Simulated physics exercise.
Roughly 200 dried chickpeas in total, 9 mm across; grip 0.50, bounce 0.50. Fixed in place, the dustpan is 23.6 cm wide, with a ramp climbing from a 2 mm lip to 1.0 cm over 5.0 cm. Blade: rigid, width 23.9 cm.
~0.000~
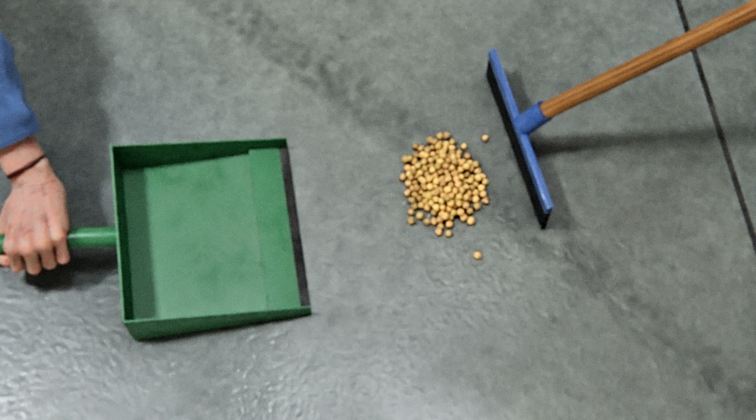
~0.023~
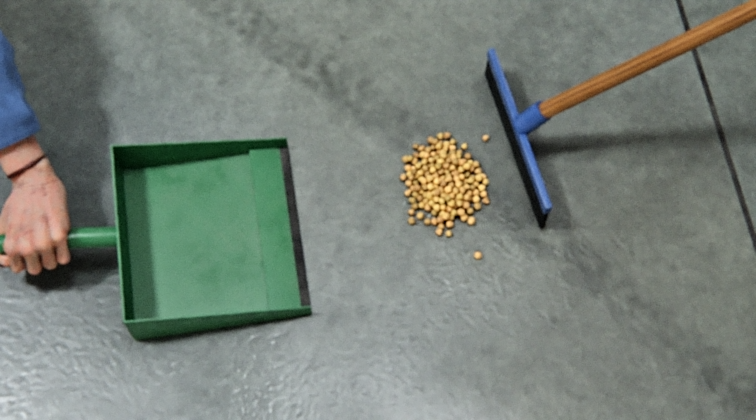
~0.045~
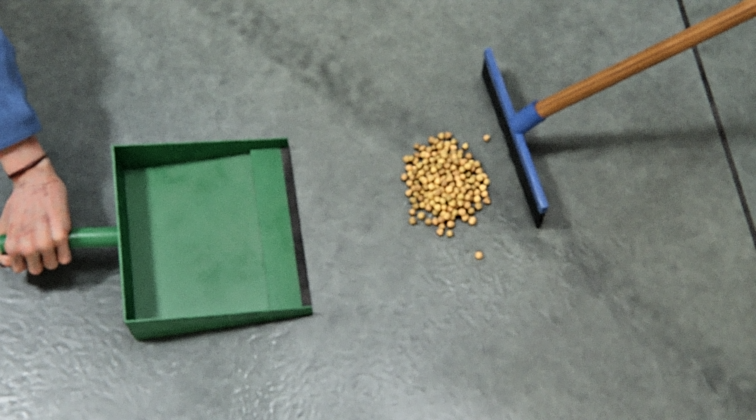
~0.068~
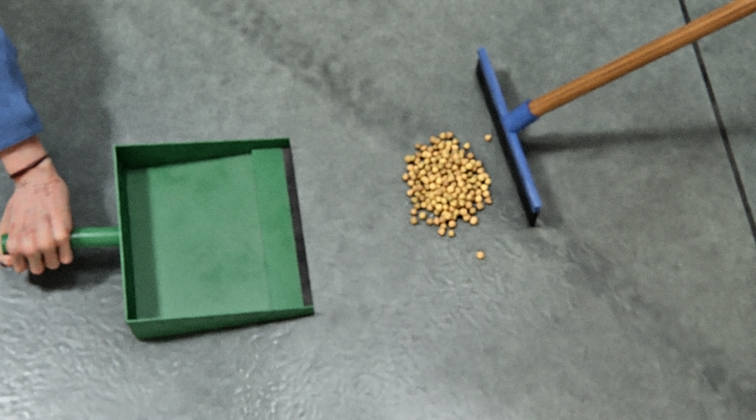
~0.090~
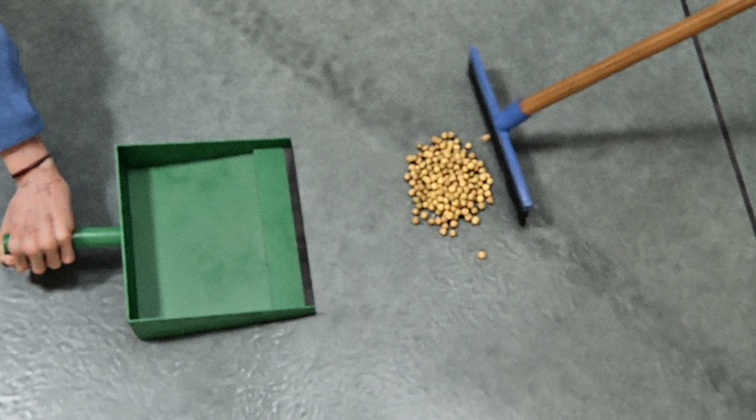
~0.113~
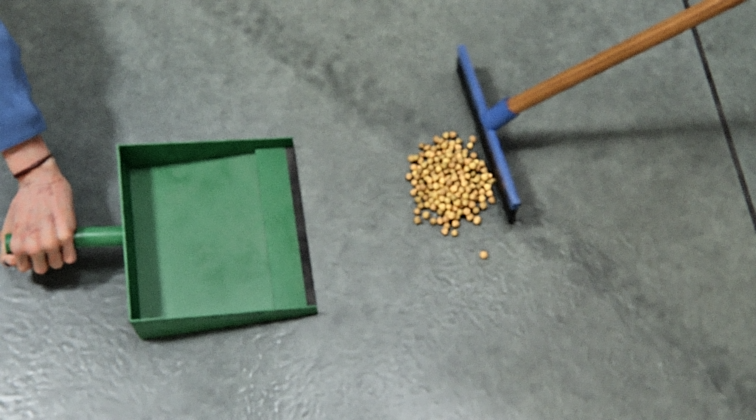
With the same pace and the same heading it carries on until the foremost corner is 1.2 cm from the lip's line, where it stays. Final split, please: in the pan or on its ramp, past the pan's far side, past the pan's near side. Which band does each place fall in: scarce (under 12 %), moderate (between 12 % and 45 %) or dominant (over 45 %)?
Pan: A respectable share; far side: A respectable share; near side: A meagre share.
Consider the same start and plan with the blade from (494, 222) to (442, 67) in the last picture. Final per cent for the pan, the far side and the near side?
Pan 65 % / far 5 % / near 5 %.
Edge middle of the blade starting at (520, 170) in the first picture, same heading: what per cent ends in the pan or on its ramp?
Estimate: ~ 40 %.
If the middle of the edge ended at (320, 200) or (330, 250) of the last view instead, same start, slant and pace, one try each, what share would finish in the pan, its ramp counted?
Close to 50 and 55 percent, in that order.
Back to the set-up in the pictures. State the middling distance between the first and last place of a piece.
I'd put it near 20 cm.
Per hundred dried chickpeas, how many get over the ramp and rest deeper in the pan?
Around 5 in a hundred.
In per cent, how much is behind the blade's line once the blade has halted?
About 20 percent.
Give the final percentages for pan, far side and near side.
Well, the pan ends up with 25 percent, the far side with 15 percent, the near side with 0 percent.
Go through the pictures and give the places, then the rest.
The first picture shows blade from (548, 209) to (492, 56), moved 0.0 cm, 0 of the pieces shifted so far; middle of the pieces at (442, 178); pan at (199, 242).
The second picture shows blade from (547, 209) to (491, 56), moved 0.2 cm, 0 of the pieces shifted so far; middle of the pieces at (442, 178).
The third picture shows blade from (543, 209) to (488, 55), moved 0.8 cm, 0 of the pieces shifted so far; middle of the pieces at (443, 178).
The fourth picture shows blade from (536, 208) to (482, 54), moved 1.8 cm, 0 of the pieces shifted so far; middle of the pieces at (445, 178).
The fifth picture shows blade from (527, 206) to (473, 53), moved 3.2 cm, 1 of the pieces shifted so far; middle of the pieces at (447, 178).
The sixth picture shows blade from (515, 205) to (461, 52), moved 5.0 cm, 1 of the pieces shifted so far; middle of the pieces at (448, 178); pan at (205, 241). Its pace works out near 0.79 m/s, heading 15 degrees away from the viewer's side.
After 0.27 s, middle of the blade 13 cm from the lip; 0 % over the lip, far side 5 %, near side 0 %.
Then, at 0.37 s, middle of the blade 6 cm from the lip; 0 % over the lip, far side 15 %, near side 0 %.
After 0.61 s, middle of the blade 2 cm from the lip; 25 % over the lip, far side 15 %, near side 0 %.
By 1.3 s all is still; pan 25 %, far side 15 %, near side 0 %, in front of the lip or behind the blade 55 %.
